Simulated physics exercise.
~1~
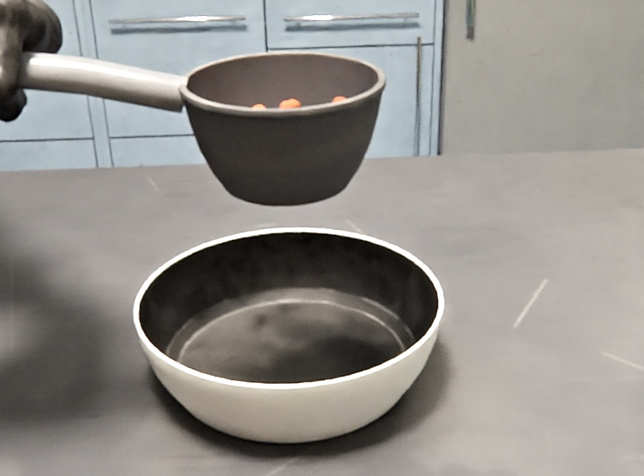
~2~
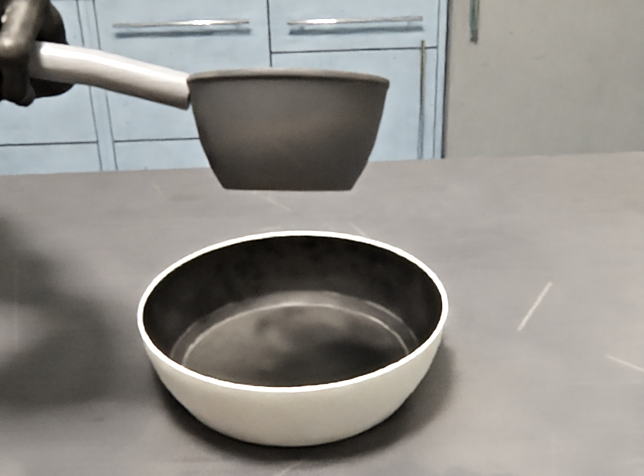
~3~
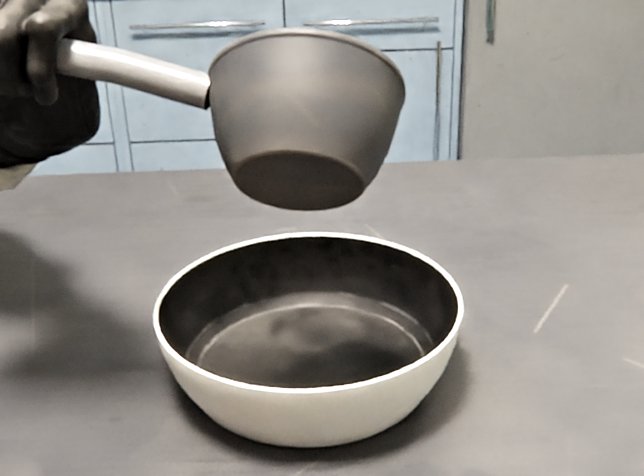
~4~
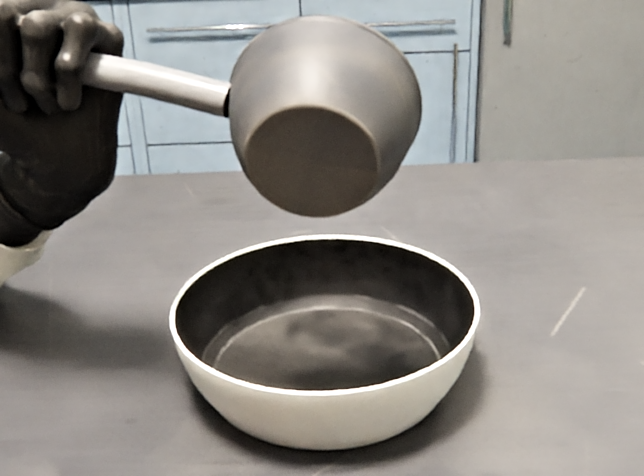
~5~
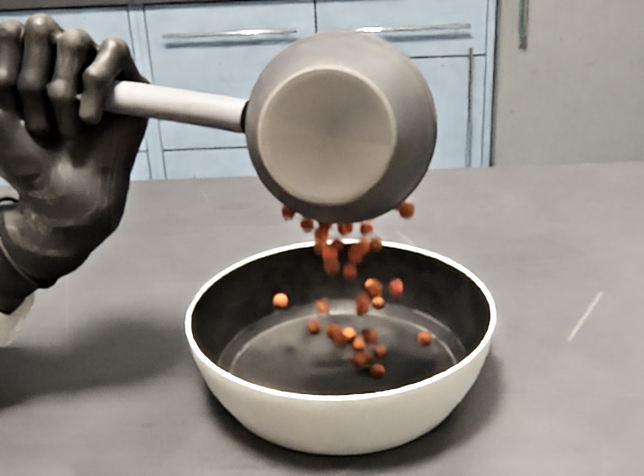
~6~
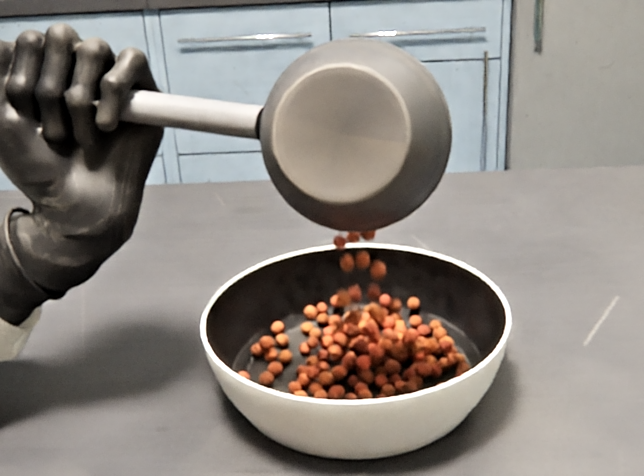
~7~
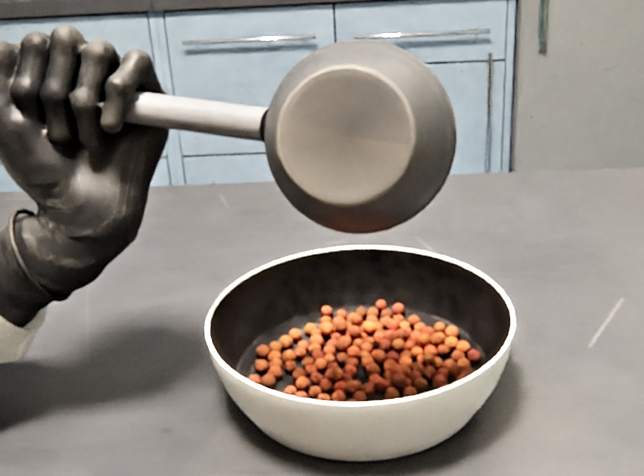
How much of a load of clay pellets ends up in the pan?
Only a small load ends up there, lying as a low heap in the bottom of the pan.
On a grey worktop in front of pale blue cabinets, seen from slightly above, a dark hand at the left holds a grey ladle by its light handle over a white-rimmed pan with a dark inside. A few orange-brown clay pellets show at the ladle's mouth. The view drifts slightly left as the hand tips the ladle further and further, its base turning towards the viewer. Pellets then tumble out in a cluster and pile up in the pan. Finally the stream stops, the ladle stays tipped, and the pellets lie in a low heap below.
